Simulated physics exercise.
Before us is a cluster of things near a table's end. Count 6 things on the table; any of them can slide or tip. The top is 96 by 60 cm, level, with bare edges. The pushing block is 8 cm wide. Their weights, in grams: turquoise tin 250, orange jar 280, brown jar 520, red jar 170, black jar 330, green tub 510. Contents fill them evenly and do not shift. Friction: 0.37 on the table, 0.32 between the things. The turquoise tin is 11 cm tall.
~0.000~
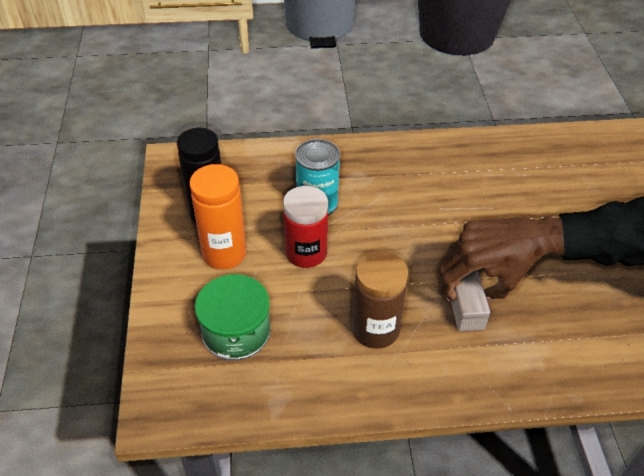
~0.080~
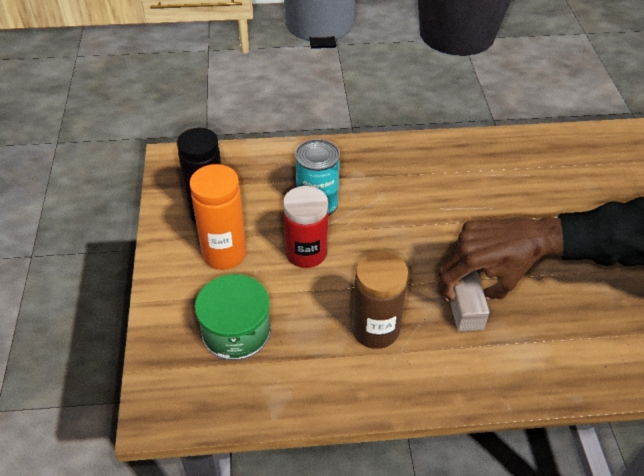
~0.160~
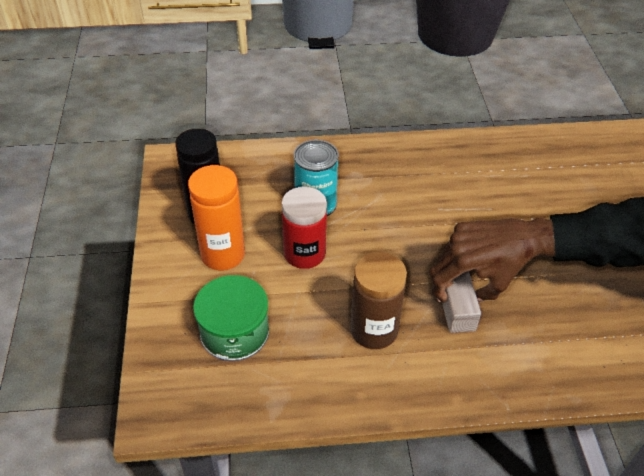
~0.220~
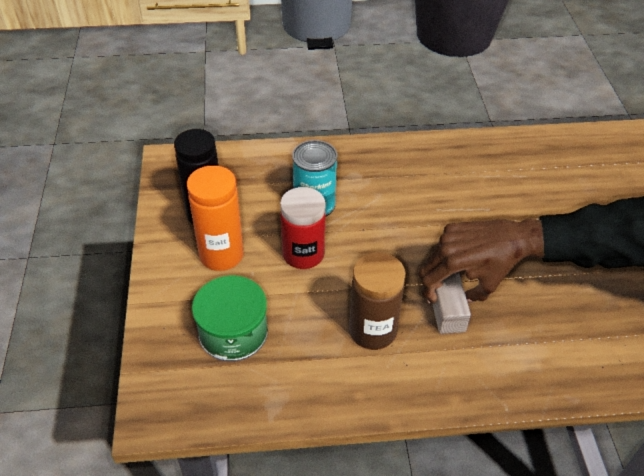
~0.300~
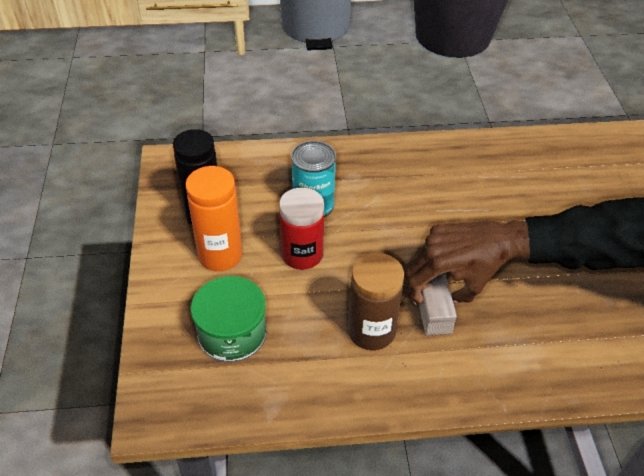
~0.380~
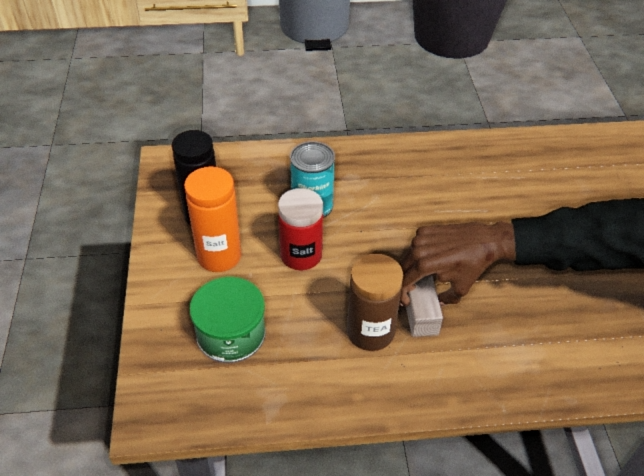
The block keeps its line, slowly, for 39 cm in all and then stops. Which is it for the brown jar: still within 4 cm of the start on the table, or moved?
The brown jar ends elsewhere.
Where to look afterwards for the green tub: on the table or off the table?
The green tub ends off the table.
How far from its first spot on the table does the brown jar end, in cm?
Some 31 cm.
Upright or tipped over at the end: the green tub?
The green tub falls over.
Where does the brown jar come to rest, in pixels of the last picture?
At about (151, 328).
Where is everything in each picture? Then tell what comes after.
The first frame shows block slid 0 cm; brown jar (379, 301); turquoise tin (317, 179).
The second frame shows block slid 0 cm; red jar (306, 228); black jar (203, 179).
The third frame shows block slid 1 cm; green tub (233, 318); turquoise tin (316, 180).
The fourth frame shows block slid 2 cm; orange jar (217, 220); red jar (303, 229).
The fifth frame shows block slid 4 cm; black jar (199, 180); green tub (230, 319).
The sixth frame shows block slid 6 cm; brown jar (374, 304); turquoise tin (312, 182).
After 1.08 s, block slid 22 cm; brown jar moved 14 cm near (275, 311); green tub moved 2 cm.
After 1.68 s, block slid 36 cm; brown jar moved 28 cm near (173, 323); green tub moved 15 cm.
After 2.28 s, block slid 39 cm; green tub now off the table; brown jar moved 31 cm near (151, 328).
In the end (2.5 s), off the table, green tub; not toppled but over 4 cm from the start, brown jar; the other 4 under 4 cm from the start. At the end, from the last picture's camera, brown jar near (151, 328).
